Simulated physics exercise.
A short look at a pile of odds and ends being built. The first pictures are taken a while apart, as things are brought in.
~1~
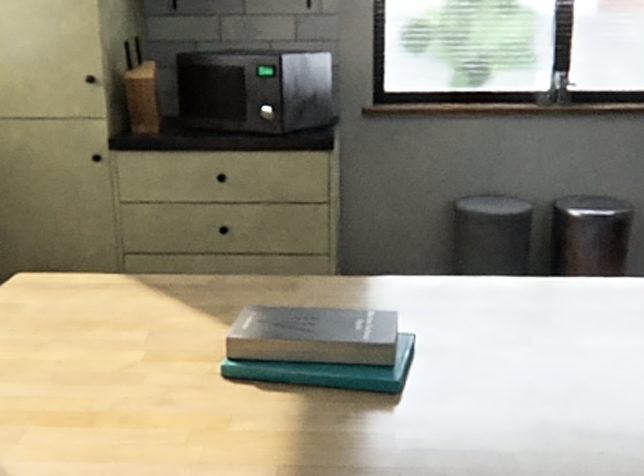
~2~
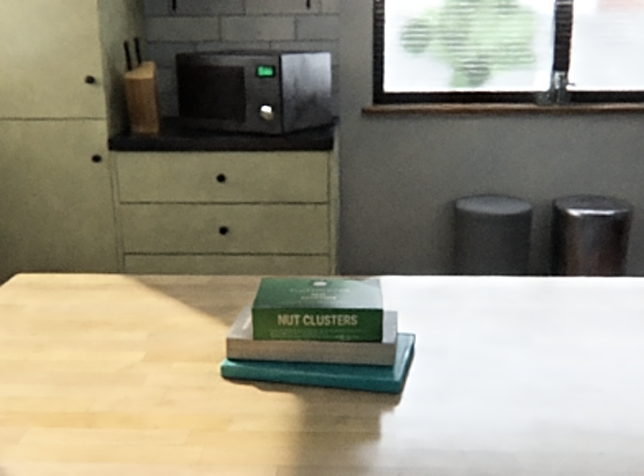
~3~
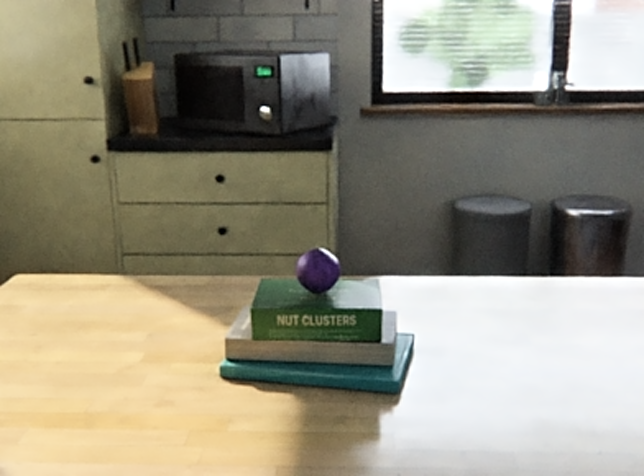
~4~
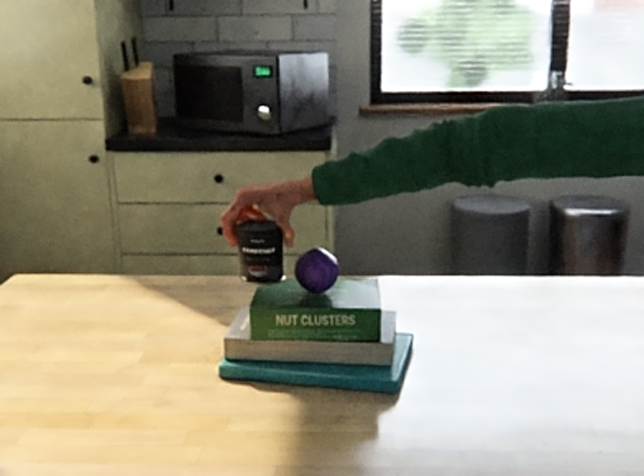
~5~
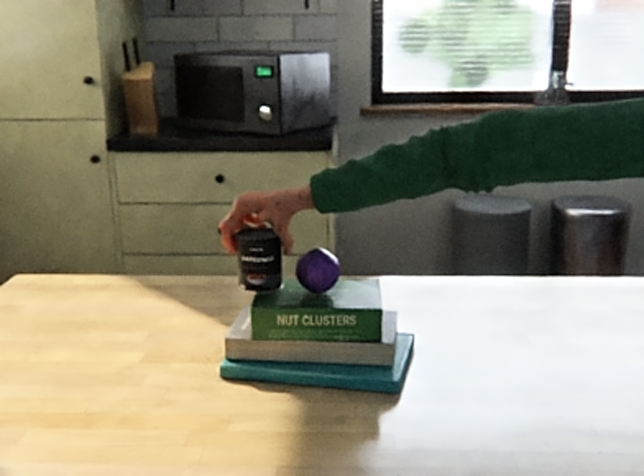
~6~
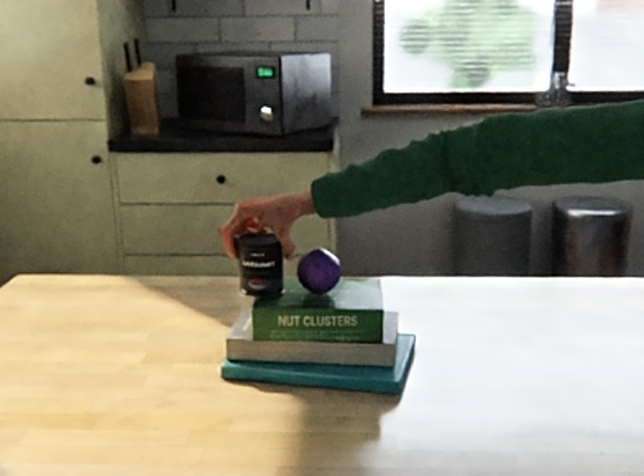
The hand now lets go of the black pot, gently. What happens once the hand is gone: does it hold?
In the end the pile stays up.
Then, 0.40 s after the last picture, nothing has stirred.
Then, 1.30 s after the last picture, black pot resting near (260, 266).
At rest, all 5 in place. Seen from the same camera at the end, black pot near (259, 266). The pile holds.
